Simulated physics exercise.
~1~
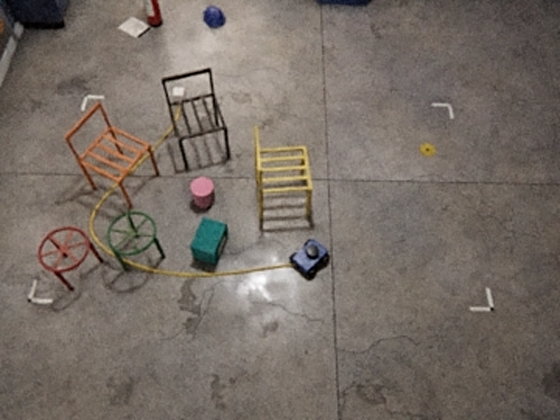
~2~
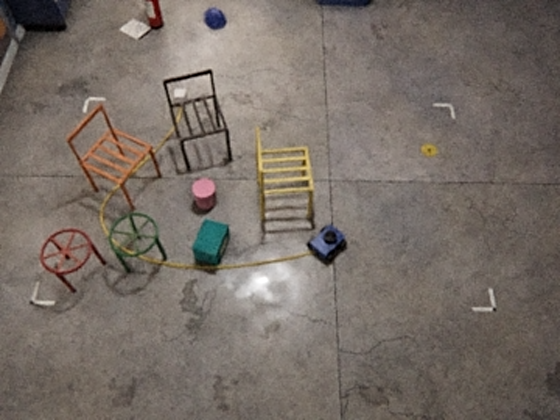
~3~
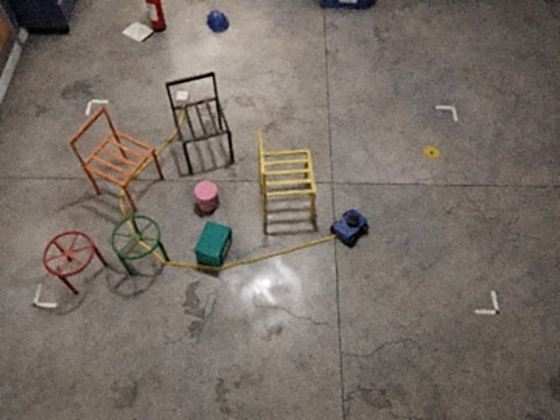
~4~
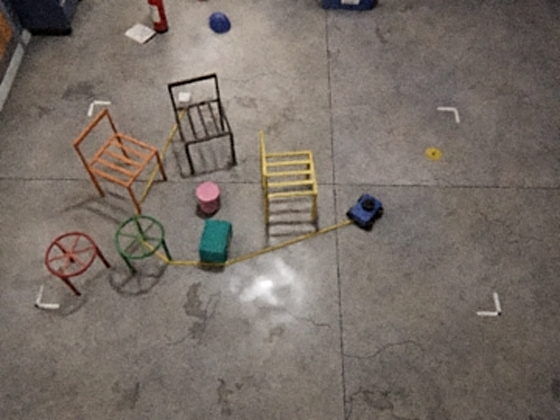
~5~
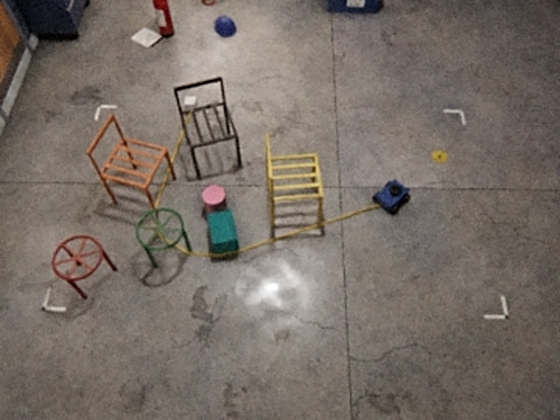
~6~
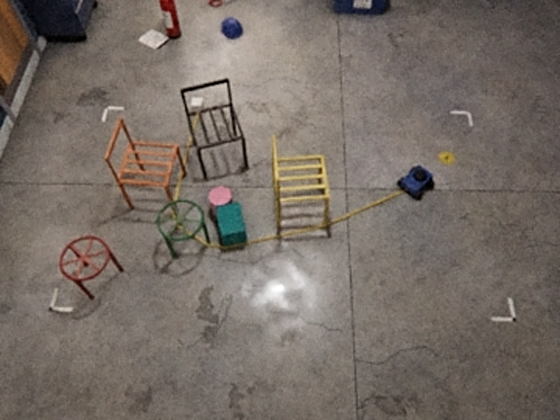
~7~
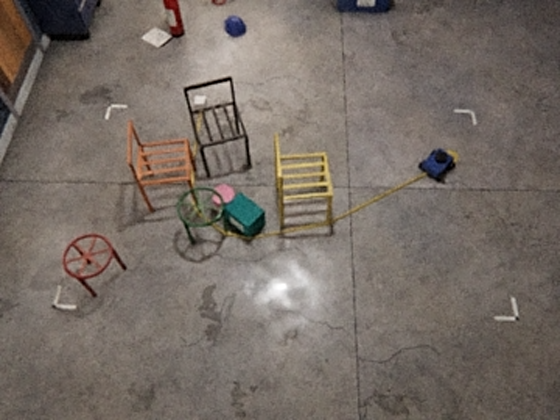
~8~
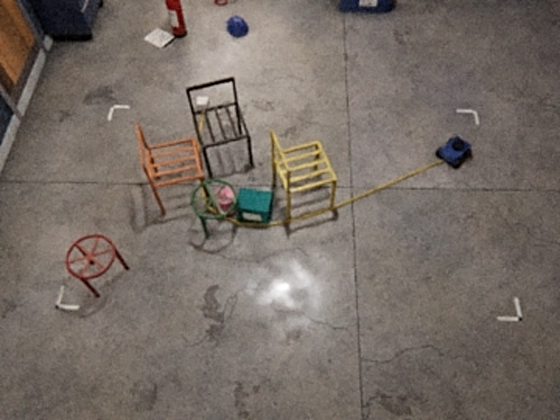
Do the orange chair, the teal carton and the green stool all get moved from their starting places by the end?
Yes, all three leave their places. The green stool and teal carton end up close around the pink bucket, and the orange chair ends further right, nearer the black chair.
On a concrete workshop floor, a small blue cart tows a yellow lead up and right towards a yellow mark, dragging the green stool, teal carton and orange chair rightward. The yellow chair finally shifts slightly, leaving the green stool and carton crowded around the pink bucket.
